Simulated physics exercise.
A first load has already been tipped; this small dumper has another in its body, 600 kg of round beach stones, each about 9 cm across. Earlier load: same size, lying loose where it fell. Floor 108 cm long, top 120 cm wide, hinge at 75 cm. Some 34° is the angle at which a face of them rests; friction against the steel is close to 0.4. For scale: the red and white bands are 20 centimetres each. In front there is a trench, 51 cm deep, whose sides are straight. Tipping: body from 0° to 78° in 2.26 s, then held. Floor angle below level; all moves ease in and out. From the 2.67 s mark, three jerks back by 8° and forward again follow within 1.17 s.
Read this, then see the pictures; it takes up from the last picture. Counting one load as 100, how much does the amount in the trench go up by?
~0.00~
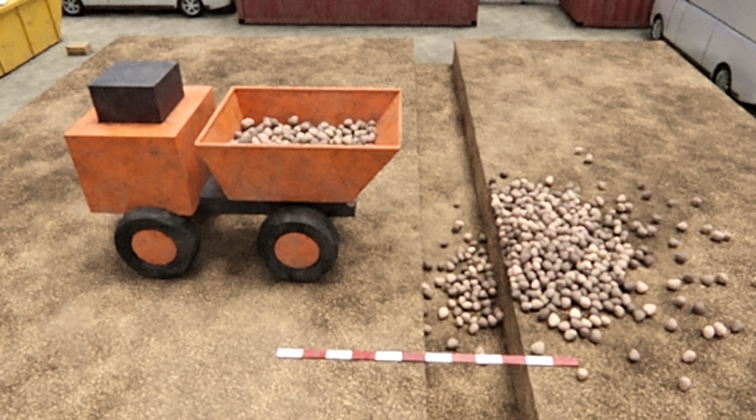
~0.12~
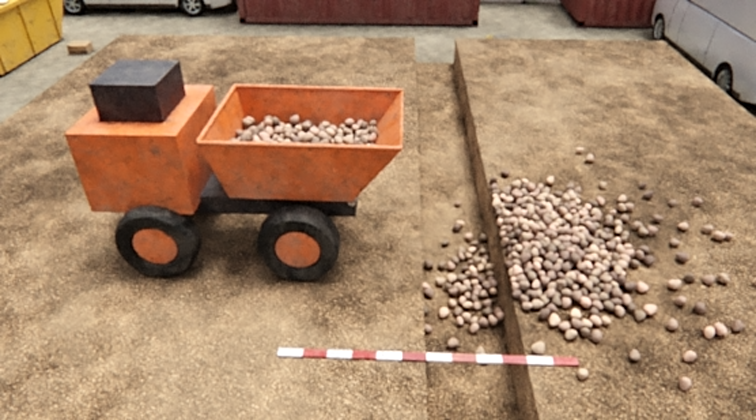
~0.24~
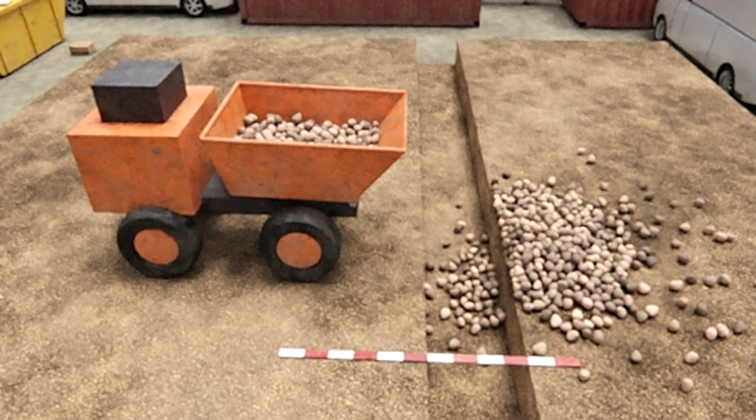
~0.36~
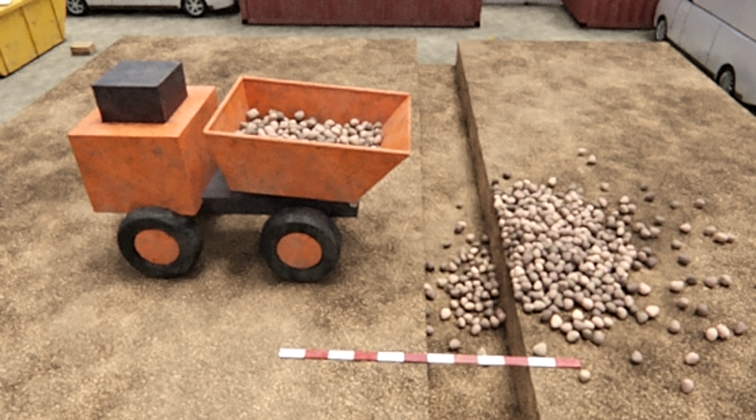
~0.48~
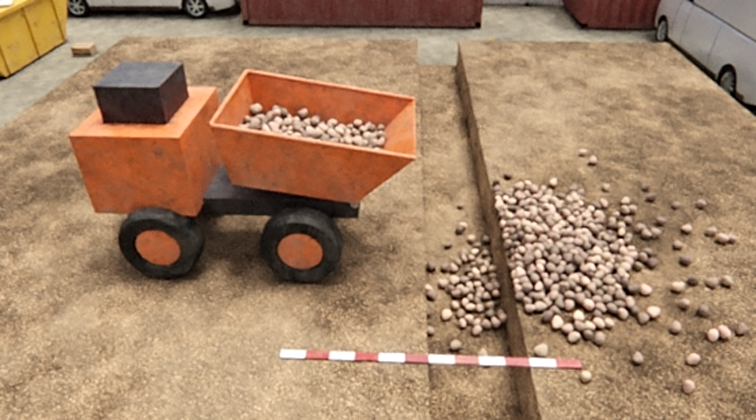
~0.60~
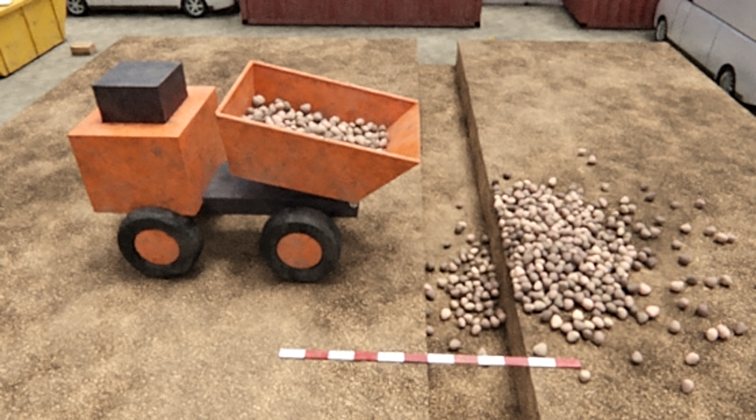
It goes up by about 100.
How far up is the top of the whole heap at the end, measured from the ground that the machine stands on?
Roughly 28 cm higher than the ground.
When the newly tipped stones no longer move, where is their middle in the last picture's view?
Centre at roughly (469, 272).
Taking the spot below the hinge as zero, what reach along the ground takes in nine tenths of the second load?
Roughly 140 cm ahead of it.
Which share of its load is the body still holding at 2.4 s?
About 40 per cent is held.
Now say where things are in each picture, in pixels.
The body is at 0°, its lip at (399, 149); the top of the load is at (292, 137). The earlier load is highest near (534, 223), 24 cm above ground level, 12 % in the trench, 88 % past the trench, in the first picture.
The body is at 1°, its lip at (401, 149); the top of the load is at (282, 135); the stones move at 0.1 m/s on average, in the second picture.
The body is at 2°, its lip at (405, 151); the top of the load is at (275, 133); the stones move at 0.2 m/s on average, in the third picture.
Lip at (409, 154), floor tilted 5°, highest stones at (269, 129); the stones move at 0.3 m/s on average, in the fourth picture.
The body is at 9°, its lip at (415, 158); the top of the load is at (262, 119); the stones move at 0.4 m/s on average, in the fifth picture.
The body is at 14°, its lip at (419, 163); the top of the load is at (265, 112); the stones move at 0.4 m/s on average, in the sixth picture.
After 1.7 s the floor is at 66°; in per cent of one load, 100 in the body, 12 in the trench, 88 past the trench; the foremost stones are at (753, 257).
After 2.4 s the floor is at 78°; in per cent of one load, 40 in the body, 72 in the trench, 88 past the trench; the foremost stones are at (753, 257).
After 4.3 s the floor is at 78°; in per cent of one load, 0 in the body, 112 in the trench, 88 past the trench; the foremost stones are at (753, 257).
After 7.1 s the floor is at 78°; in per cent of one load, 0 in the body, 112 in the trench, 88 past the trench; the foremost stones are at (753, 257). Net gain in the trench, 100.
